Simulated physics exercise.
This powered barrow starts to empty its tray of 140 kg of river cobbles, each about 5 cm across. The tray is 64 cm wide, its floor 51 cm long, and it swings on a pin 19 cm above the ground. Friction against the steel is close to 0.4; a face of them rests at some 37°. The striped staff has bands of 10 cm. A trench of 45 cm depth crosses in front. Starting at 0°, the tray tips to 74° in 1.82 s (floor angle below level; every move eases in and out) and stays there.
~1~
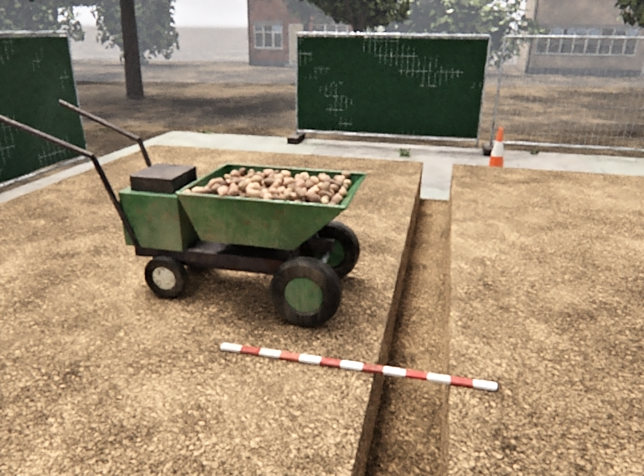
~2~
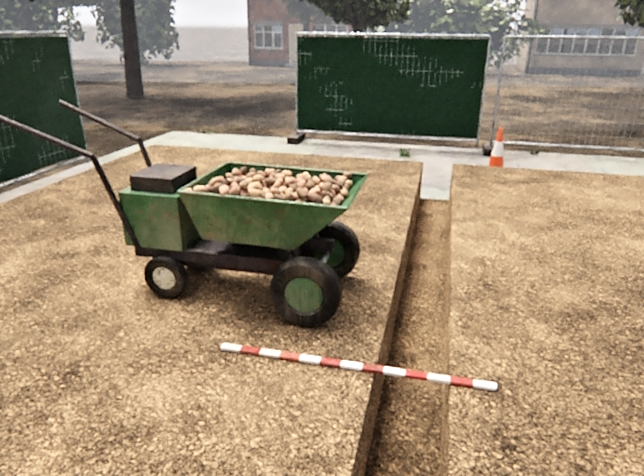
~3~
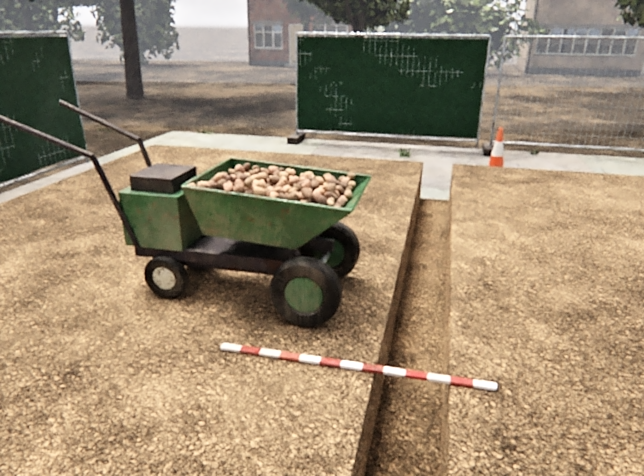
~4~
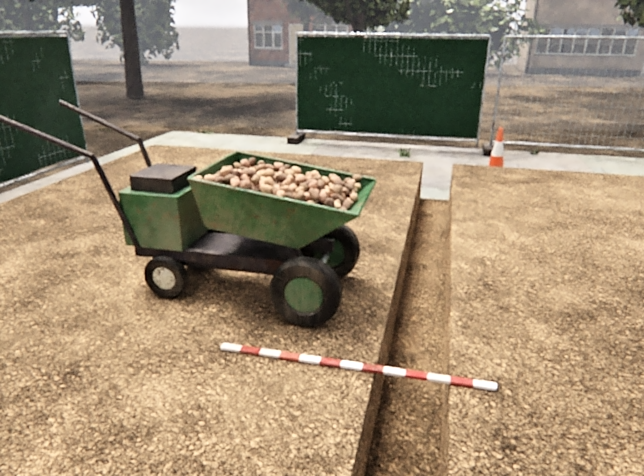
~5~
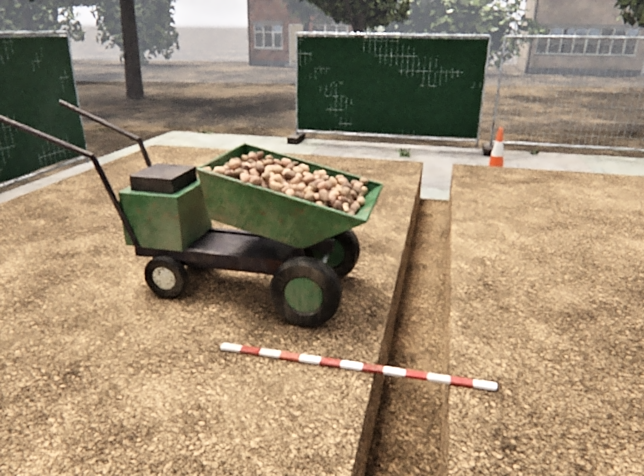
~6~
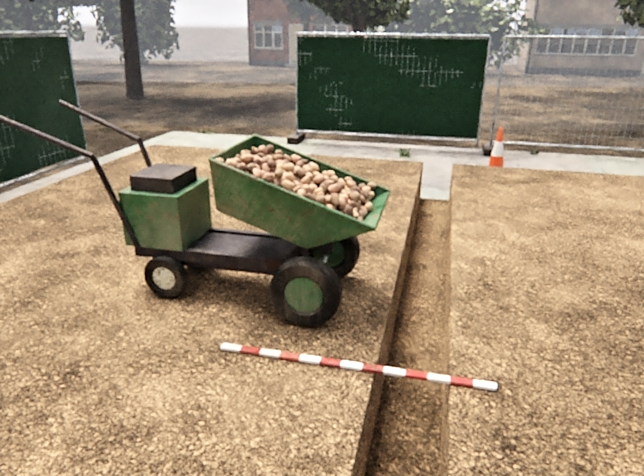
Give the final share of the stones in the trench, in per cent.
Some 71 per cent of it.
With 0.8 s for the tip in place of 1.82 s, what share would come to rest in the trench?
In that case some 60 per cent.
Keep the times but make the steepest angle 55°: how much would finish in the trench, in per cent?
It would be near 70 per cent.
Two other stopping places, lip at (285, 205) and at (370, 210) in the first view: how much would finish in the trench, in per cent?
Near 75 per cent from the first place, 35 from the second.
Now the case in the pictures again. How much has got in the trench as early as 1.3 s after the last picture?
About 55 per cent by then.
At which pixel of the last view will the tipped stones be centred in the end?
Around (430, 364).
Then, 0.8 s after the last picture the floor is at 62°, 96 % in the tray, 4 % in the trench; the foremost stones are at (435, 300).
Then, 1.3 s after the last picture the floor is at 74°, 18 % in the tray, 56 % in the trench, 26 % past the trench; the foremost stones are at (555, 332).
Then, 1.7 s after the last picture the floor is at 74°, 2 % in the tray, 69 % in the trench, 29 % past the trench; the foremost stones are at (623, 357).
Then, 3.6 s after the last picture the floor is at 74°, 0 % in the tray, 71 % in the trench, 29 % past the trench; the foremost stones are past the picture's edge.
